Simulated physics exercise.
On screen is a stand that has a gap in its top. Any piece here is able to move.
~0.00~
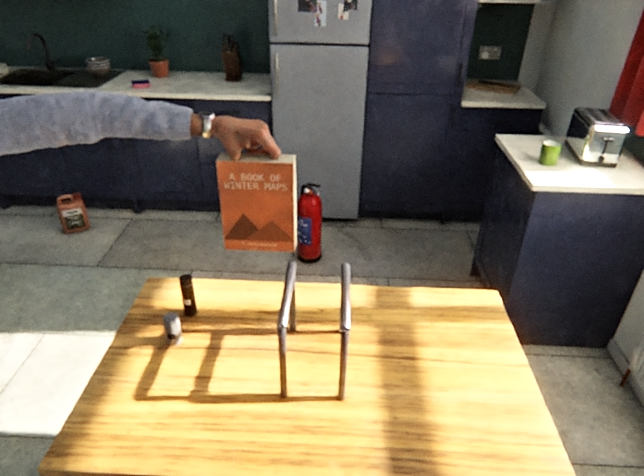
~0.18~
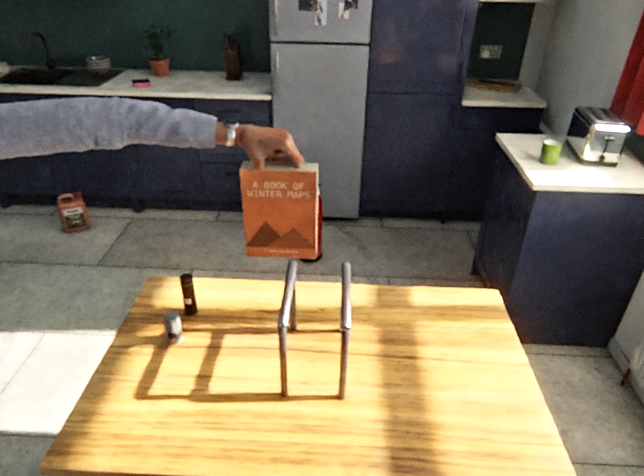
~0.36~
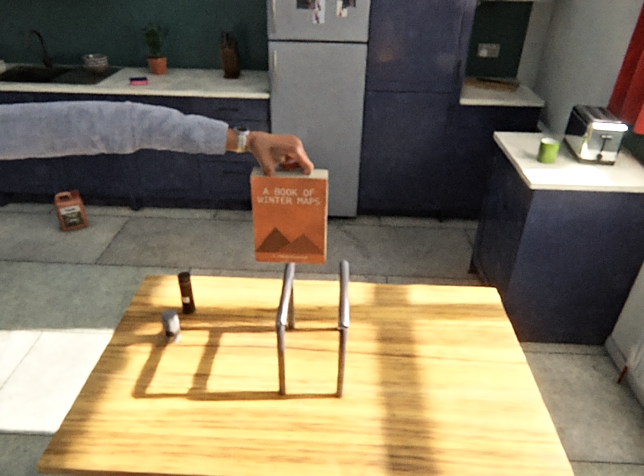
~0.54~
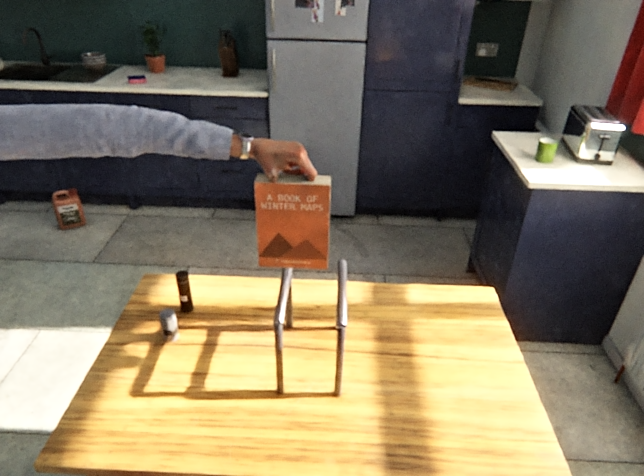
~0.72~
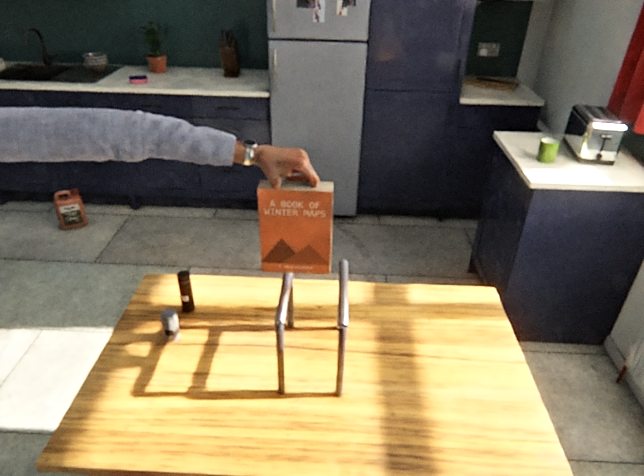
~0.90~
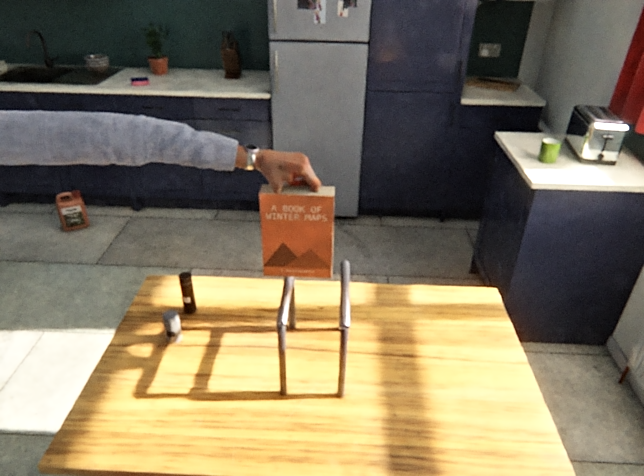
A hand moves an orange book right and slightly down, then holds it still.
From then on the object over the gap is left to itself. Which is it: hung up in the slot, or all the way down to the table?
Oh, it is stranded at the gap.
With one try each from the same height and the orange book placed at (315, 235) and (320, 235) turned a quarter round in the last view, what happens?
Stuck, then Through.
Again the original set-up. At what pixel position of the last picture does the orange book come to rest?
Pretty much around (325, 267), I'd say.
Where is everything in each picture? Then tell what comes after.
The first frame shows being brought over the gap; orange book (259, 204); black shaker (188, 295).
The second frame shows being brought over the gap; orange book (281, 212); black shaker (189, 294).
The third frame shows being brought over the gap; orange book (290, 217); black shaker (187, 293).
The fourth frame shows being brought over the gap; orange book (294, 223); black shaker (185, 292).
The fifth frame shows being brought over the gap; orange book (296, 229); black shaker (186, 292).
The sixth frame shows held still over the gap; orange book (298, 233); black shaker (188, 293).
By 1.10 s, orange book moved a little near (298, 250).
By 1.20 s, orange book tilted by 13° near (309, 254).
By 1.30 s, orange book tilted by 41° near (325, 265).
By 1.40 s, orange book tilted by 62° near (328, 266).
When it is over (1.9 s), lying over on the stand or table, orange book; the other 2 as before. End places, in pixels of the last picture, orange book near (325, 267). The book stays on top.
